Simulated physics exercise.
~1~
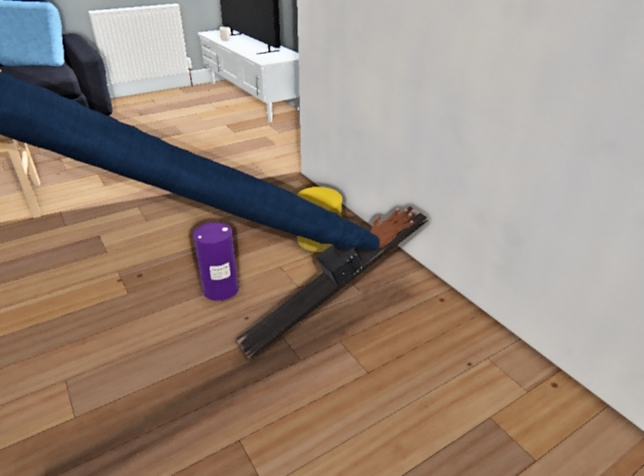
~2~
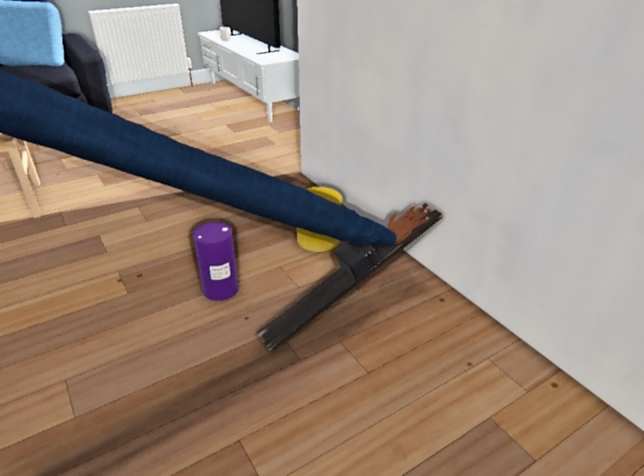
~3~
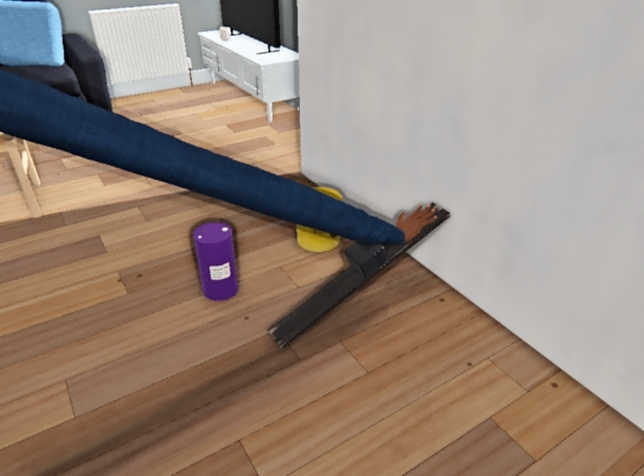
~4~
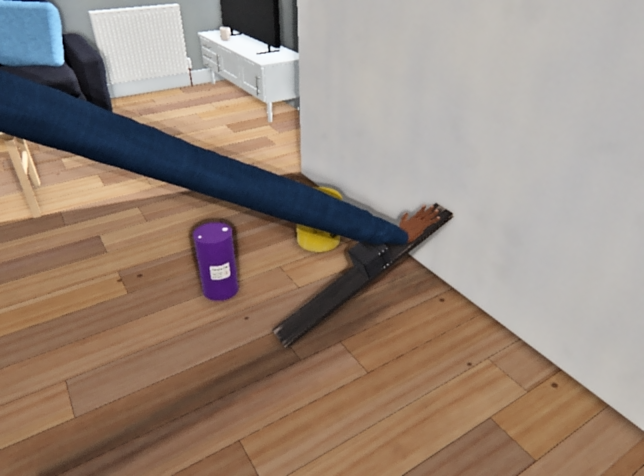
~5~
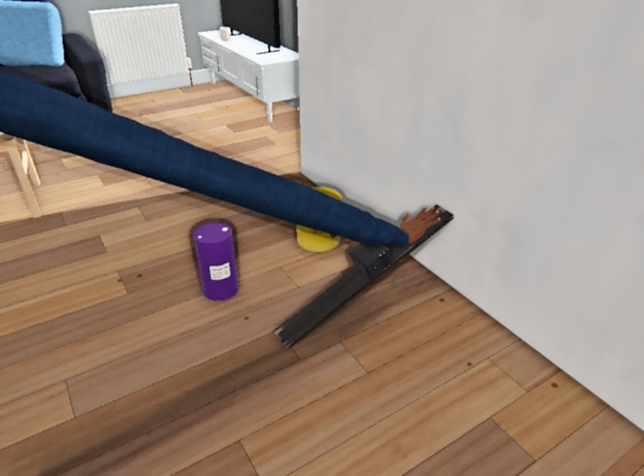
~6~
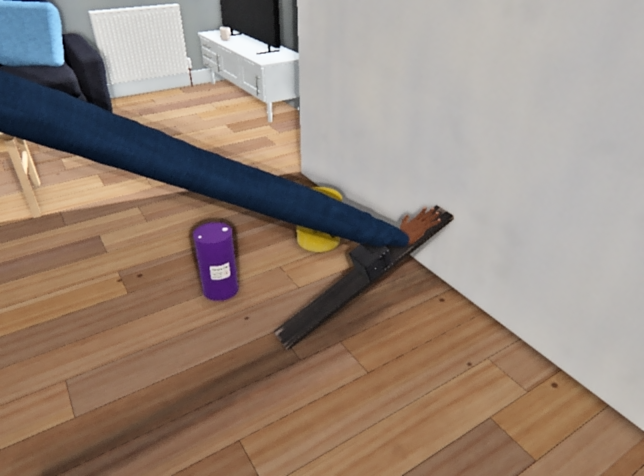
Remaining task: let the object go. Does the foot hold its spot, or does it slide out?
The foot slides out.
Then, 0.30 s later than the last frame, black plank sunk by 14° near (360, 295).
Then, 0.40 s later than the last frame, black plank sunk by 22° near (357, 303).
Then, 0.50 s later than the last frame, black plank sunk by 23° near (357, 305).
When it is over, moved from the start, black plank; the other 2 as before. End places, in pixels of the last picture, black plank near (357, 307). The plank gives way.
